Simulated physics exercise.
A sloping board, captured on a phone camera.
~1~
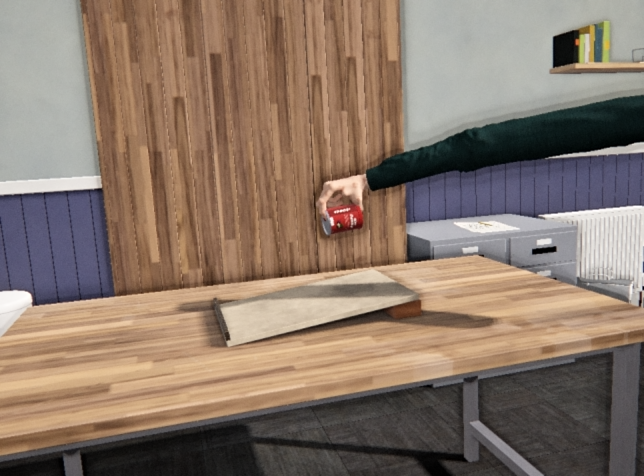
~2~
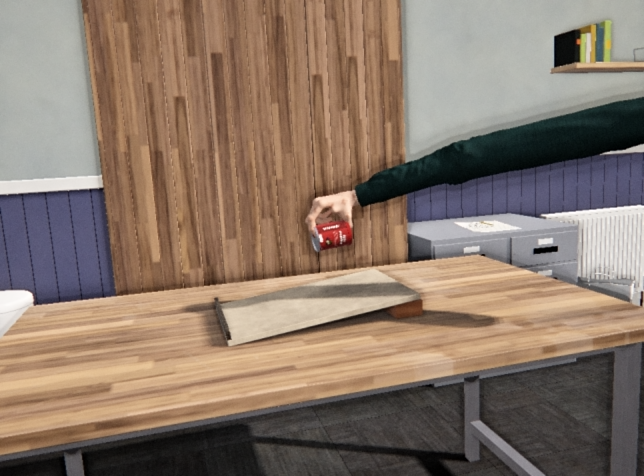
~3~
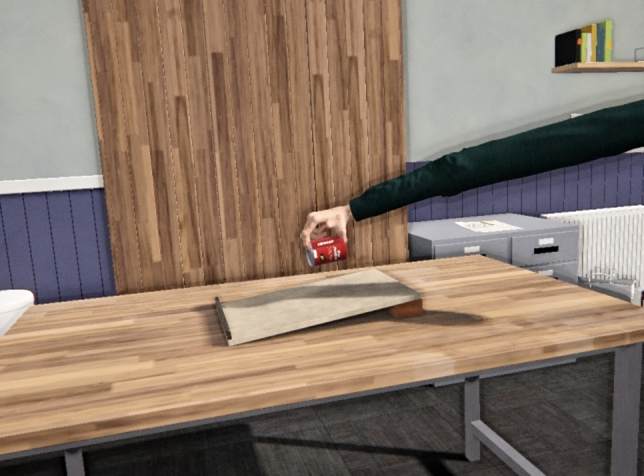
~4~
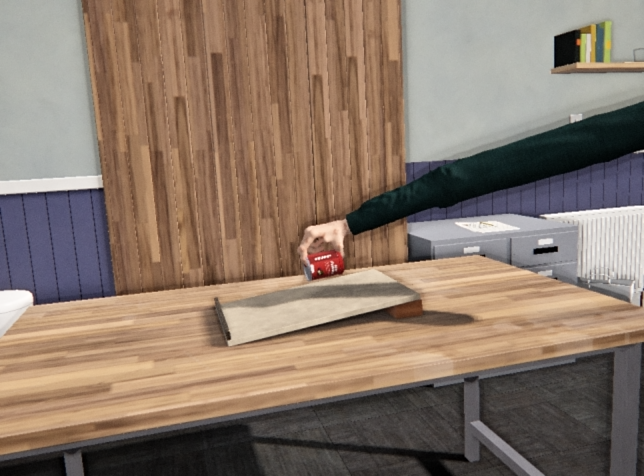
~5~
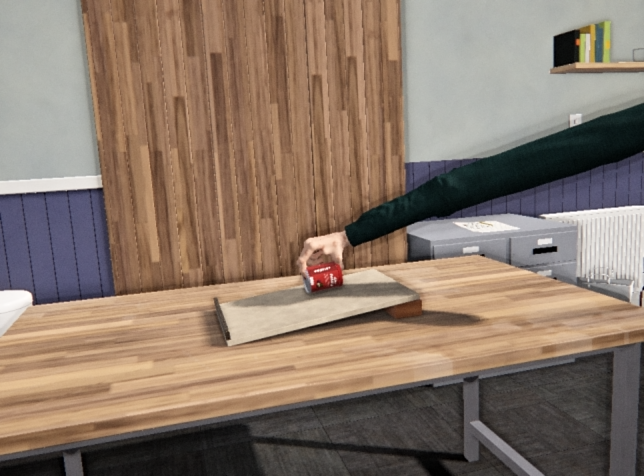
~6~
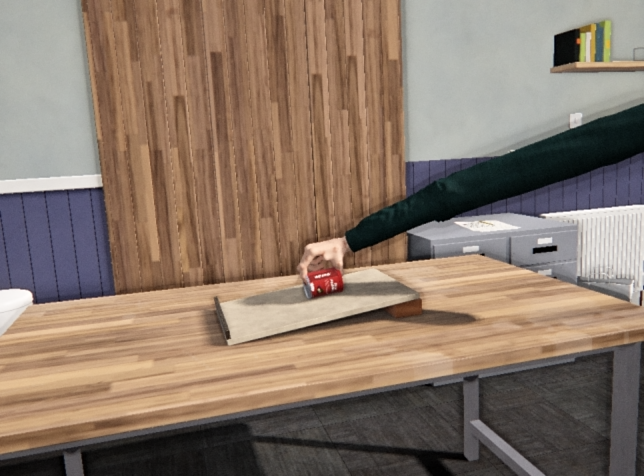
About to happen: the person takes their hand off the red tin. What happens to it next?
It sits still.
Then, 0.20 s after the last picture, nothing has stirred.
Then, 0.40 s after the last picture, red tin resting near (323, 283).
At rest, it is in place. Seen from the same camera at the end, red tin near (323, 283). The red tin stays where it is put.
